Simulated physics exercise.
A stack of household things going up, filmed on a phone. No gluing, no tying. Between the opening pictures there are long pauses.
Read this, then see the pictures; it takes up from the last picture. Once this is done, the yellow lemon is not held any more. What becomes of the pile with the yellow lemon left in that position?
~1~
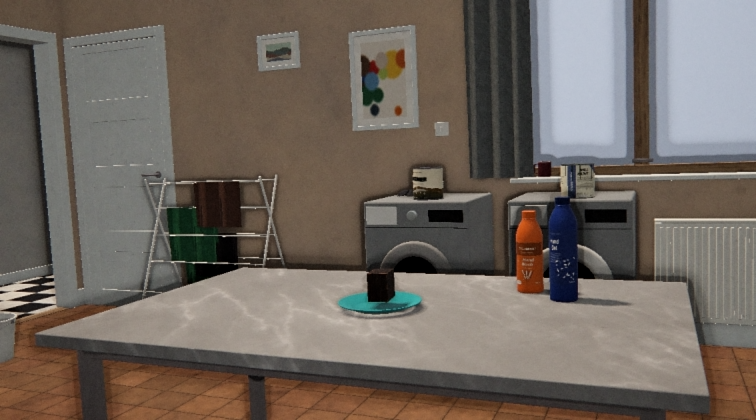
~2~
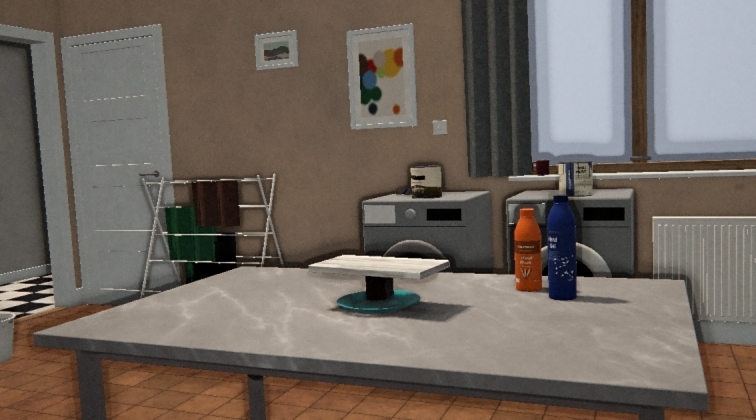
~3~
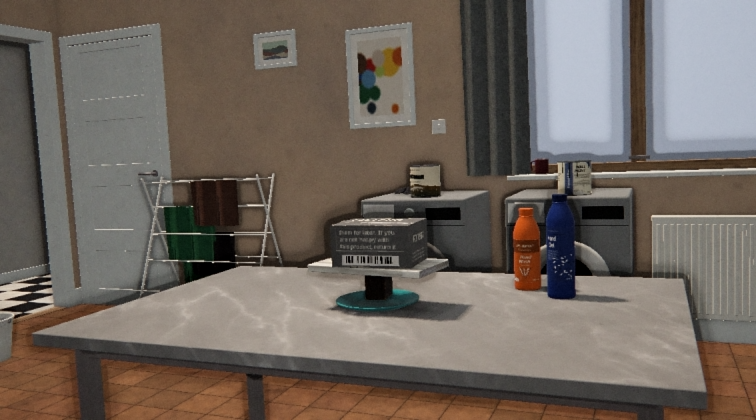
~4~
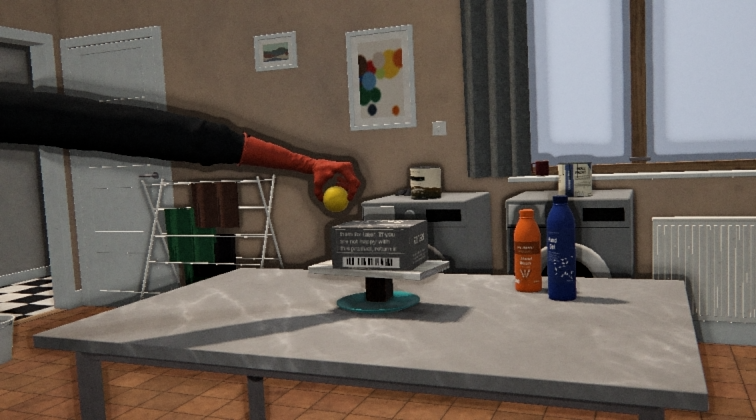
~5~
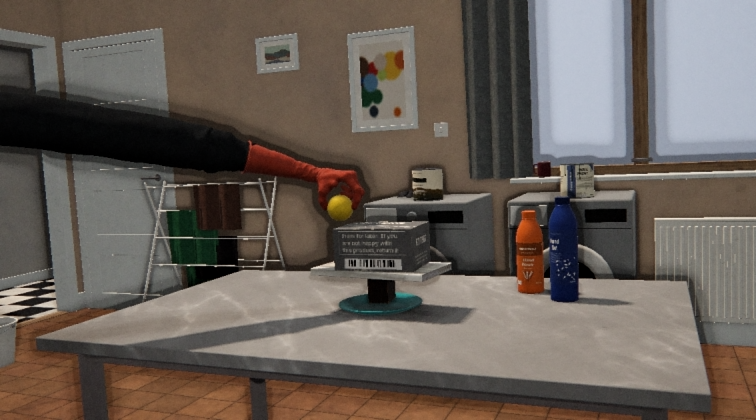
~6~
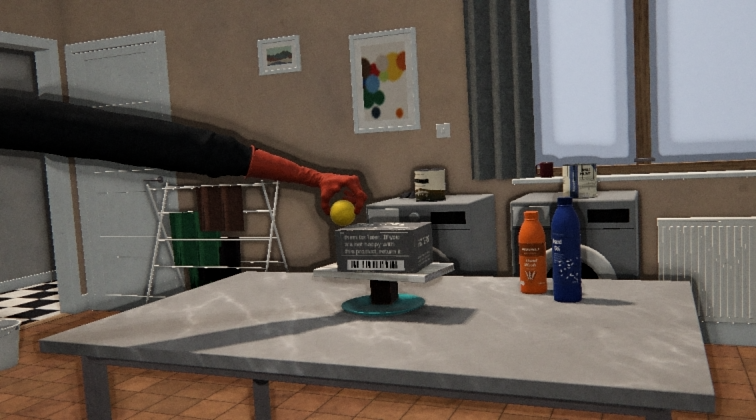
The pile topples over.
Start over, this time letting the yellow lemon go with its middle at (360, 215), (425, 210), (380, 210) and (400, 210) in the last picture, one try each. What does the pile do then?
Case one: Stable. Case two: Falls over. Case three: Stable. Case four: Stable.
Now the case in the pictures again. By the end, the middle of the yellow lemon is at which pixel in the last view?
Look around (284, 296) in the final frame.
Then, 0.60 s on from there, yellow lemon now fallen; grey box turned 25° from how it was put; white board turned 25° from how it was put.
Then, 0.90 s on from there, grey box now fallen; white board turned 30° from how it was put.
In the end, fallen, yellow lemon and grey box; moved from the start, white board; the other 4 unmoved. At the end, from the last picture's camera, yellow lemon near (284, 296). The pile comes apart.
